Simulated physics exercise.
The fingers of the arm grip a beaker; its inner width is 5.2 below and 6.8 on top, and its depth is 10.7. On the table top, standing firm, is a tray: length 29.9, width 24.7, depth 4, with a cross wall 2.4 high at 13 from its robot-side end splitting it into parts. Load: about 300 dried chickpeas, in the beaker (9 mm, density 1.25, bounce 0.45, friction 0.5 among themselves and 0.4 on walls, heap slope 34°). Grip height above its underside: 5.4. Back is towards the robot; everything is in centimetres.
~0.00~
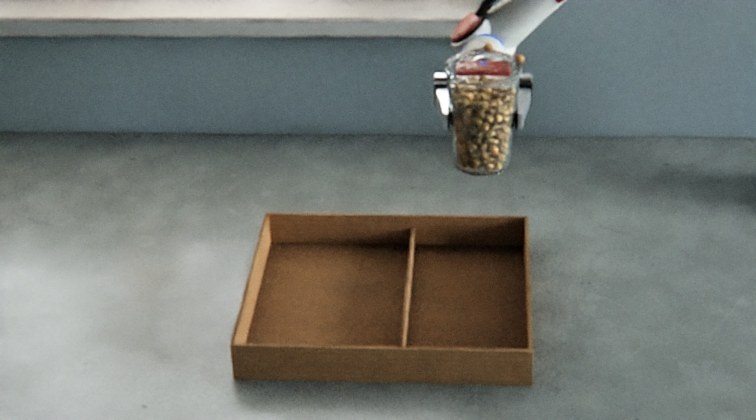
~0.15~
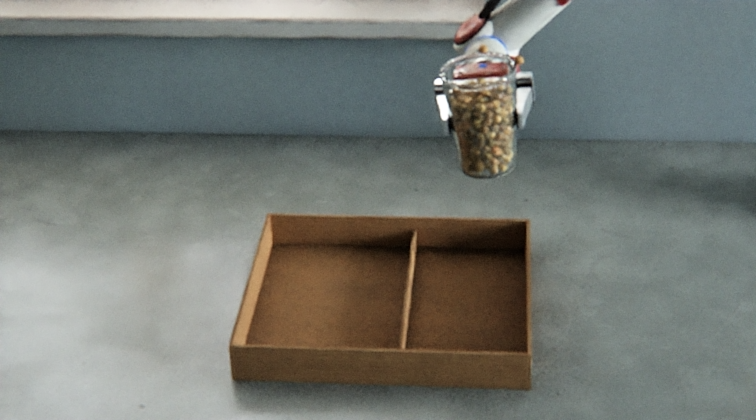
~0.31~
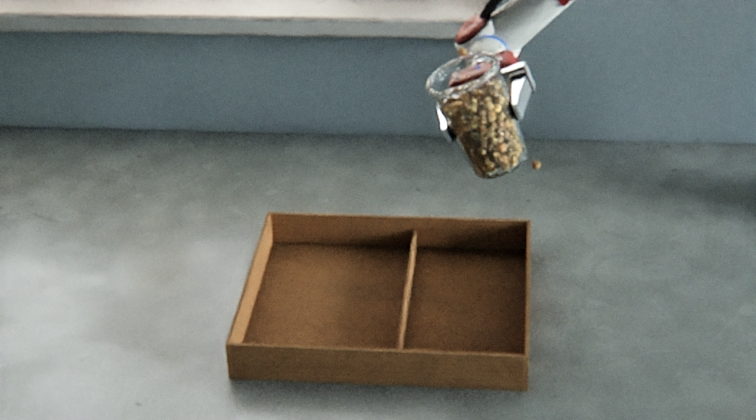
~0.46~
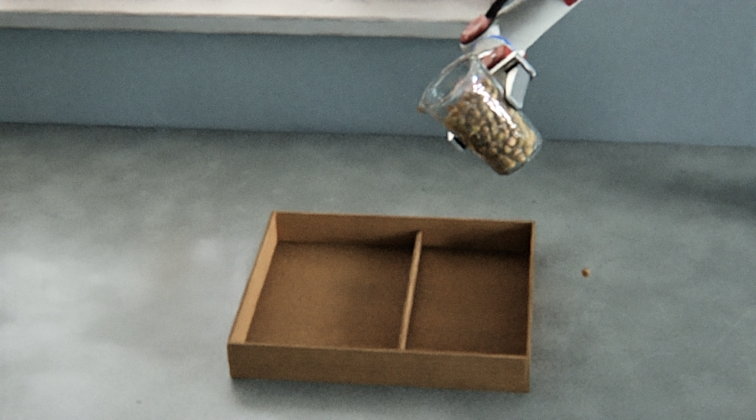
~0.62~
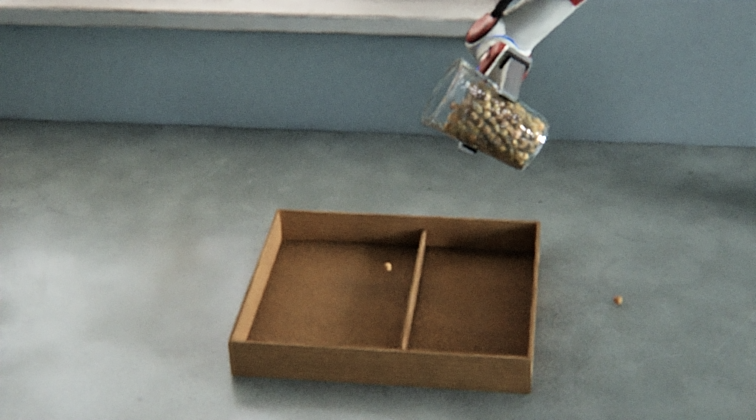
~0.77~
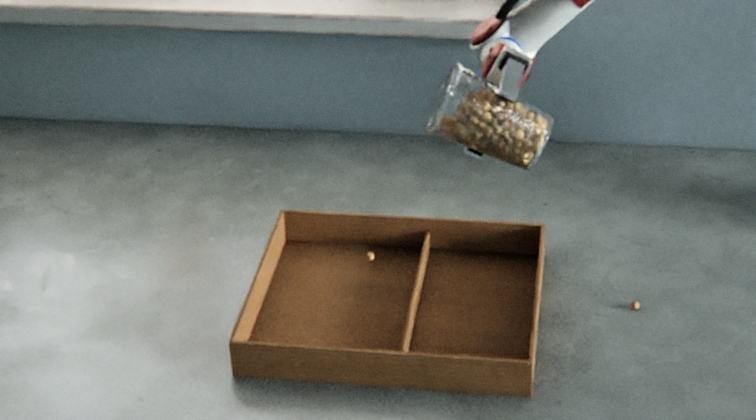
A robot arm reaches in from the top right over a grey table top beside a blue-grey wall with a pale ledge, seen from slightly above. It grips a clear beaker of tan dried chickpeas above a shallow brown tray split by a cross wall. The arm tilts the beaker steadily leftward, one chickpea drops onto the table at right, another lands in the tray's left part, and the view drifts slightly.
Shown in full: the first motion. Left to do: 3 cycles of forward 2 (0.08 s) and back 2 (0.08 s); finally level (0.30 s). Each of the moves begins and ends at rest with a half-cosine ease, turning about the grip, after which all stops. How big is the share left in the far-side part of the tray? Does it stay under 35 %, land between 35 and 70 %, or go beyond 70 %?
It stays under 35 %.
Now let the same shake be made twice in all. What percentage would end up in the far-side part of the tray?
About 10 %.
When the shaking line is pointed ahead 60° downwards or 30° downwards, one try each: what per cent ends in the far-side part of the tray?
Estimates, in order: 0 % then 5 %.
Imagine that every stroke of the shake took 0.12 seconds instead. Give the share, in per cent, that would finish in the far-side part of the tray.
It would come to around 0 %.
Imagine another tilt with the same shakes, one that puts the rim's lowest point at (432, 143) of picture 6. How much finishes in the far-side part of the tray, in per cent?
Somewhere around 50 %.
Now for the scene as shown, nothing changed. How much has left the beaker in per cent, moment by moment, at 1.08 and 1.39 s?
At the first moment 5 per cent, at the second 15 per cent.
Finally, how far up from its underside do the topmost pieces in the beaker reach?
Roughly 9.5 cm.
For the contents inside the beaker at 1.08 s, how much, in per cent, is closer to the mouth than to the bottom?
My estimate is near 55 per cent.
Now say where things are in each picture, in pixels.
In the first frame, beaker middle at (483, 117), level; upper third of the load around (484, 100), from x 455 to 520, top at y 45; 304 in the beaker.
In the second frame, beaker middle at (483, 119), tilted 6° forward; upper third of the load around (483, 103), from x 455 to 520, top at y 50; 303 in the beaker, 1 in flight or on a rim.
In the third frame, beaker middle at (482, 119), tilted 22° forward; upper third of the load around (479, 104), from x 445 to 535, top at y 50; 303 in the beaker, 1 in flight or on a rim.
In the fourth frame, beaker middle at (486, 120), tilted 42° forward; upper third of the load around (481, 106), from x 420 to 585, top at y 80; 302 in the beaker, 2 in flight or on a rim.
In the fifth frame, beaker middle at (489, 119), tilted 58° forward; upper third of the load around (485, 107), from x 385 to 620, top at y 85; 302 in the beaker, 1 in the far-side part, 1 on the table or floor.
In the sixth frame, beaker middle at (492, 121), tilted 64° forward; upper third of the load around (490, 110), from x 370 to 635, top at y 90; 302 in the beaker, 1 in the far-side part, 1 on the table or floor.
By 1.08 s, tilted 64° forward, highest piece 27 above the table; 285 in the beaker, 5 in the far-side part, 1 on the table or floor, 13 in flight or on a rim.
By 1.39 s, tilted 34° forward, highest piece 27 above the table; 261 in the beaker, 32 in the far-side part, 2 in the robot-side part, 1 on the table or floor, 8 in flight or on a rim.
By 1.75 s, level, highest piece 28 above the table; 261 in the beaker, 40 in the far-side part, 2 in the robot-side part, 1 on the table or floor.
By 2.80 s, level, highest piece 28 above the table; 261 in the beaker, 40 in the far-side part, 2 in the robot-side part, 1 on the table or floor.
Final count, 261 in the beaker, 40 in the far-side part, 2 in the robot-side part, 1 on the table or floor. That is 13 % in the far-side part of the tray.
